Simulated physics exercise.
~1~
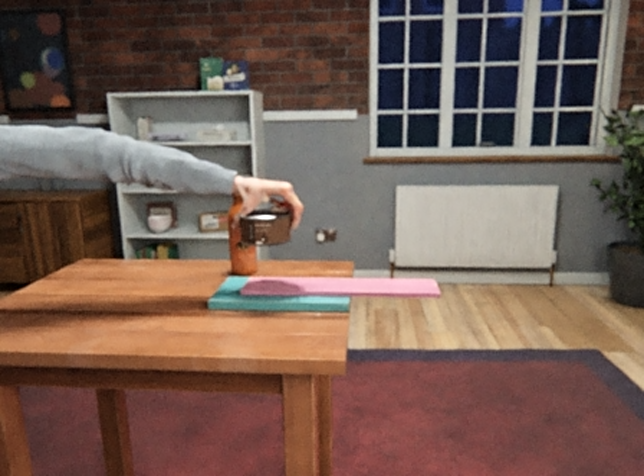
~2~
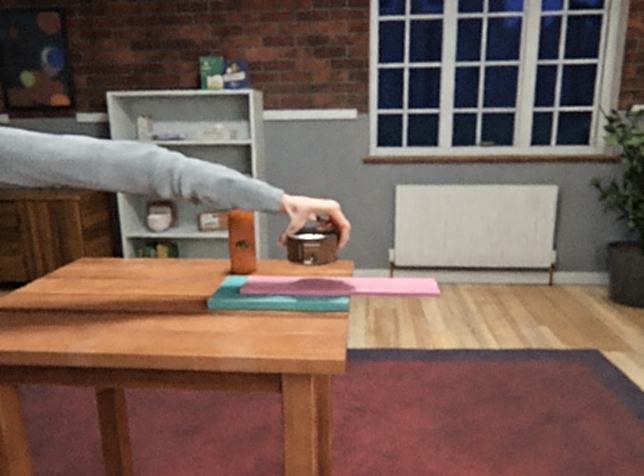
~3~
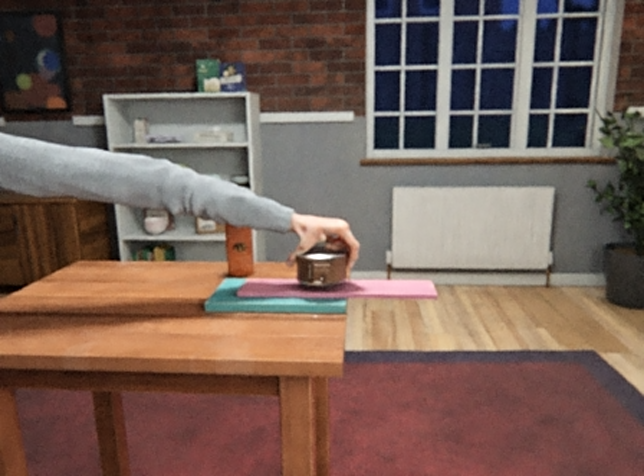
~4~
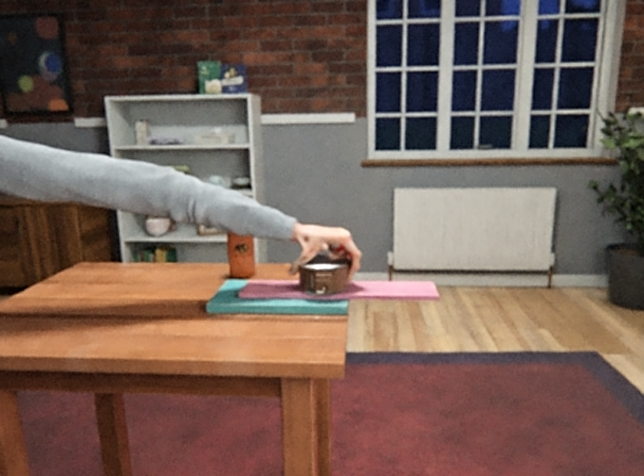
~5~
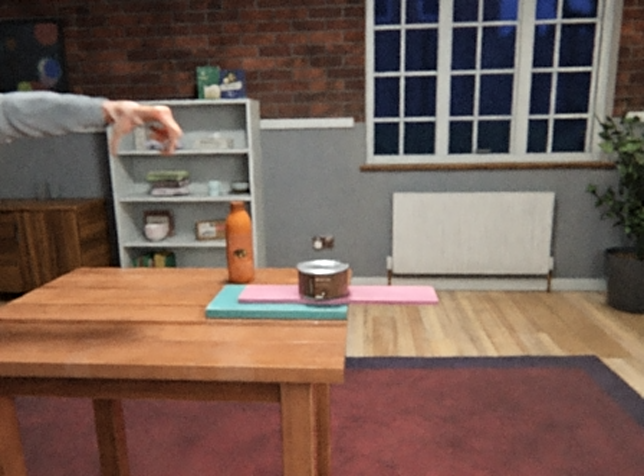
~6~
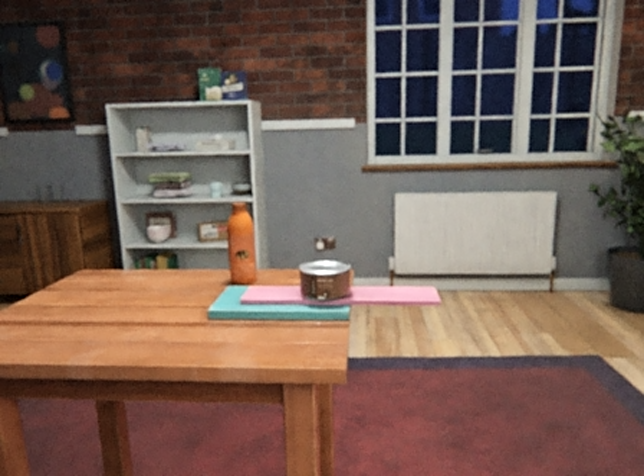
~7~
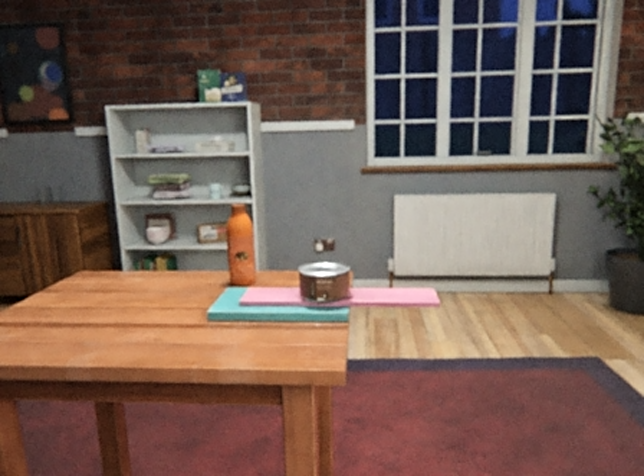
In a room with a brick and grey wall, a dark window and a white radiator, a slightly swaying view faces a wooden table from the side. A pink board rests on a turquoise slab and juts past the table's right edge, with an orange bottle standing behind. An arm in a grey sleeve reaches in from the left, carrying a small brown tub past the bottle to the right. The hand lowers the tub onto the pink board near the table's edge, then lets go and withdraws to the left. The board holds, and everything stays still in place.
